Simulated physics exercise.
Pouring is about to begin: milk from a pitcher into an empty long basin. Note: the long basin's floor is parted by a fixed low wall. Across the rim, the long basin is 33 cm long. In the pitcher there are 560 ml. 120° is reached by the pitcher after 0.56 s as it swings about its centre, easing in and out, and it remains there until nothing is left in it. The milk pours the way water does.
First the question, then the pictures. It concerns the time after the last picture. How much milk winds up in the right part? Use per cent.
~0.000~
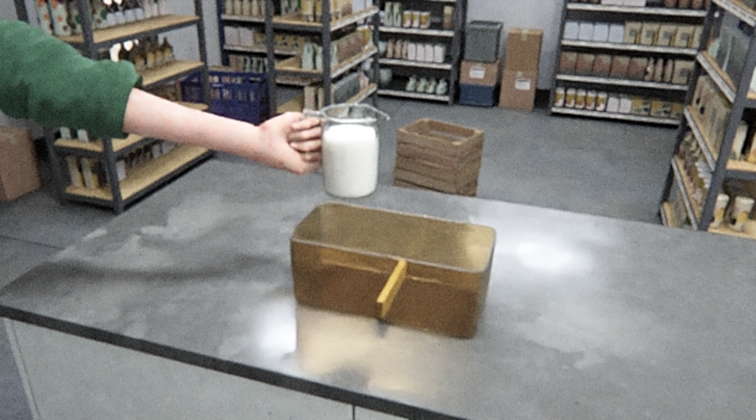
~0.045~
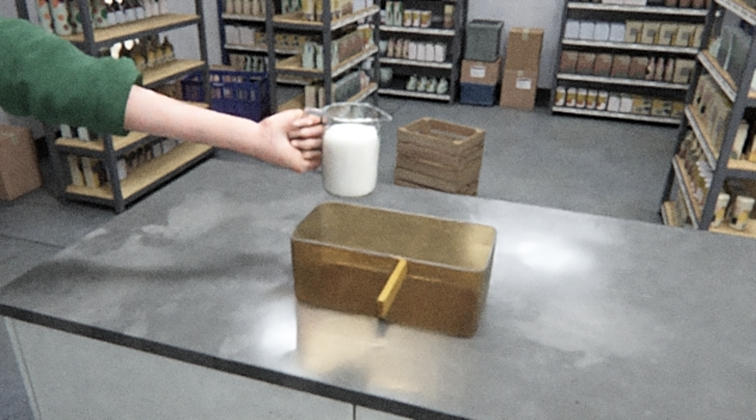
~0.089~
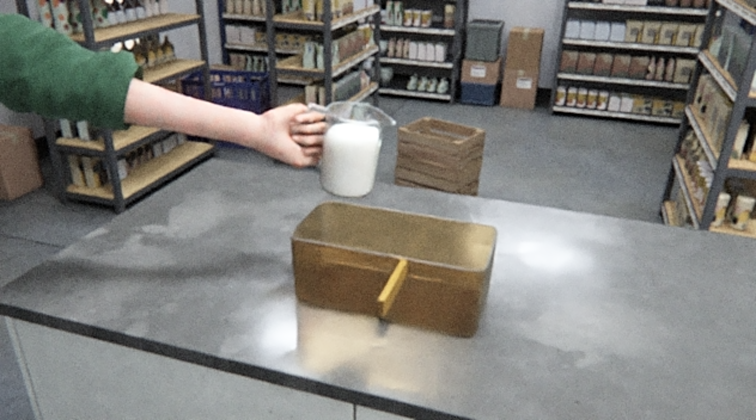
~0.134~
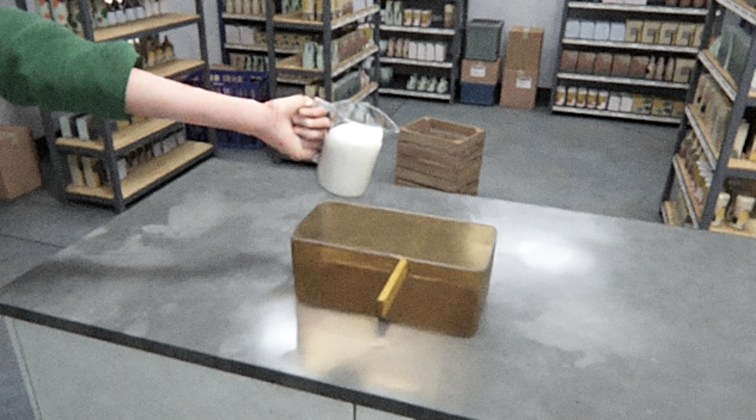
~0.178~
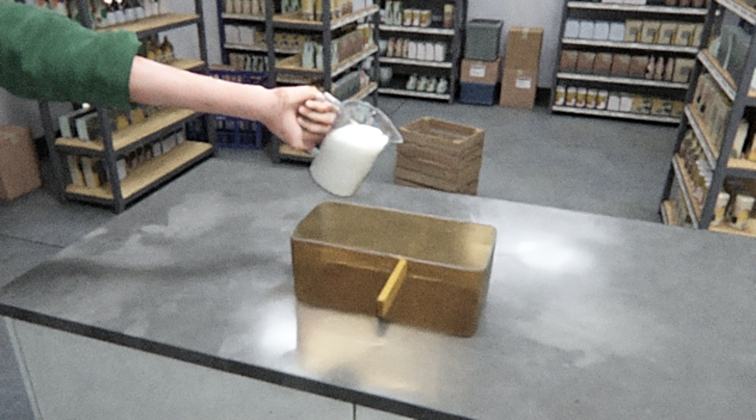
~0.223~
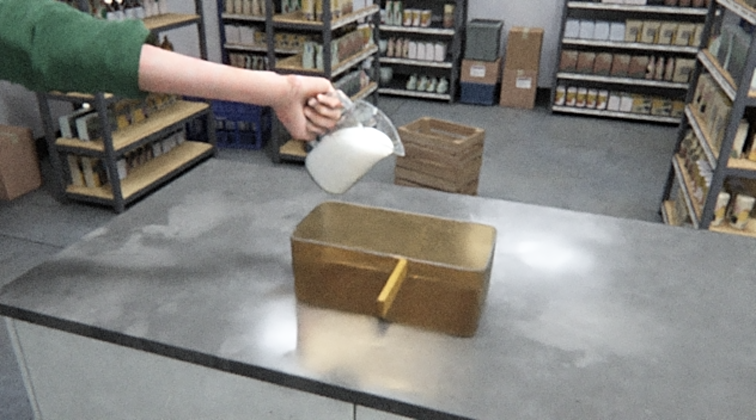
About 91 per cent.
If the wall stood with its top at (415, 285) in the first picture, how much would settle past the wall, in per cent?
In that case, some 55 percent.
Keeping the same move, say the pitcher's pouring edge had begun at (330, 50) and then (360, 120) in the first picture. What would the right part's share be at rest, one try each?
Result: 10 per cent, then 25 per cent.
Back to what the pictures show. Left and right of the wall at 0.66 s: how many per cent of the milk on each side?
I'd say some 3 in a hundred on the left and 76 on the right.
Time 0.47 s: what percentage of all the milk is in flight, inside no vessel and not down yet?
Estimate: Some 24 % of the total.
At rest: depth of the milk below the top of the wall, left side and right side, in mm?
Left: Roughly 32 mm; right: Roughly 12 mm.
By 0.47 s the tilt is 113° and 56 per cent is still to pour, 0 is left of the wall and 19 right of it.
By 0.66 s the tilt is 120° and 8 per cent is still to pour, 3 is left of the wall and 76 right of it.
By 0.85 s the tilt is 120° and 0 per cent is still to pour, 6 is left of the wall and 90 right of it.
By 1.06 s the tilt is 120° and 0 per cent is still to pour, 7 is left of the wall and 91 right of it.
At rest 7 per cent lies left of the wall, 91 right of it and 3 outside.
